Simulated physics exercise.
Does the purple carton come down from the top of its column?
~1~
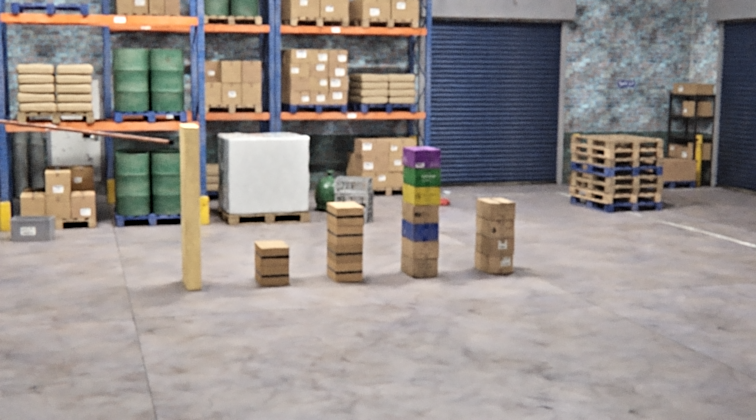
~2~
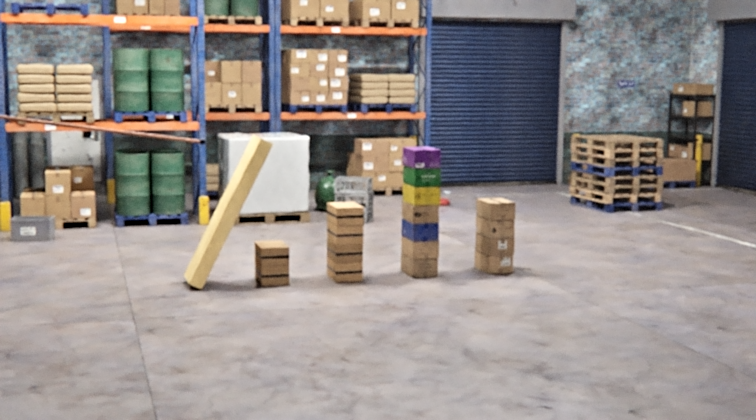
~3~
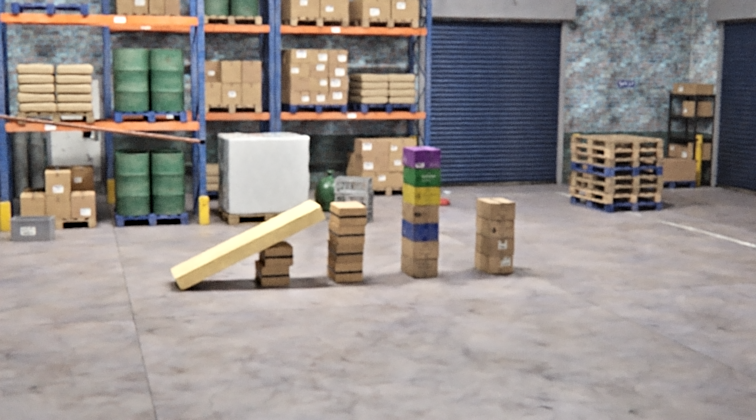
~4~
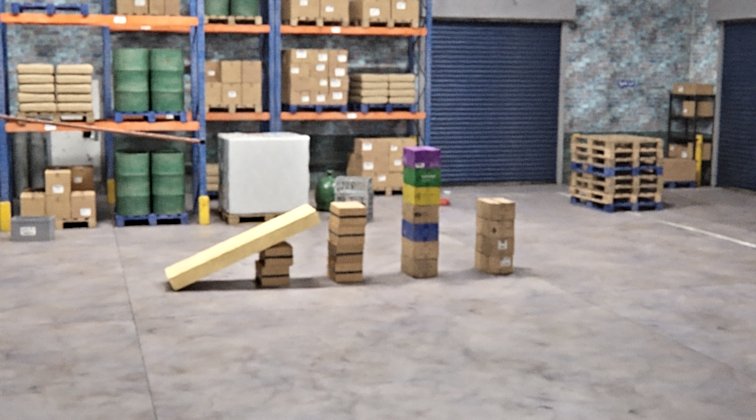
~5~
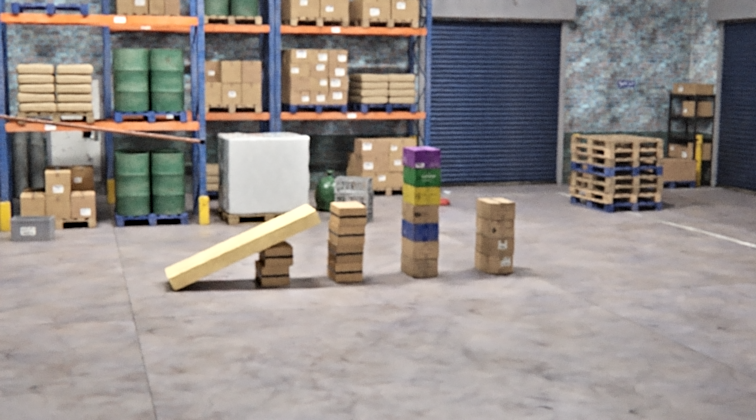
No, the purple carton stays on top of its column, and the tipped board comes to rest without reaching that column.
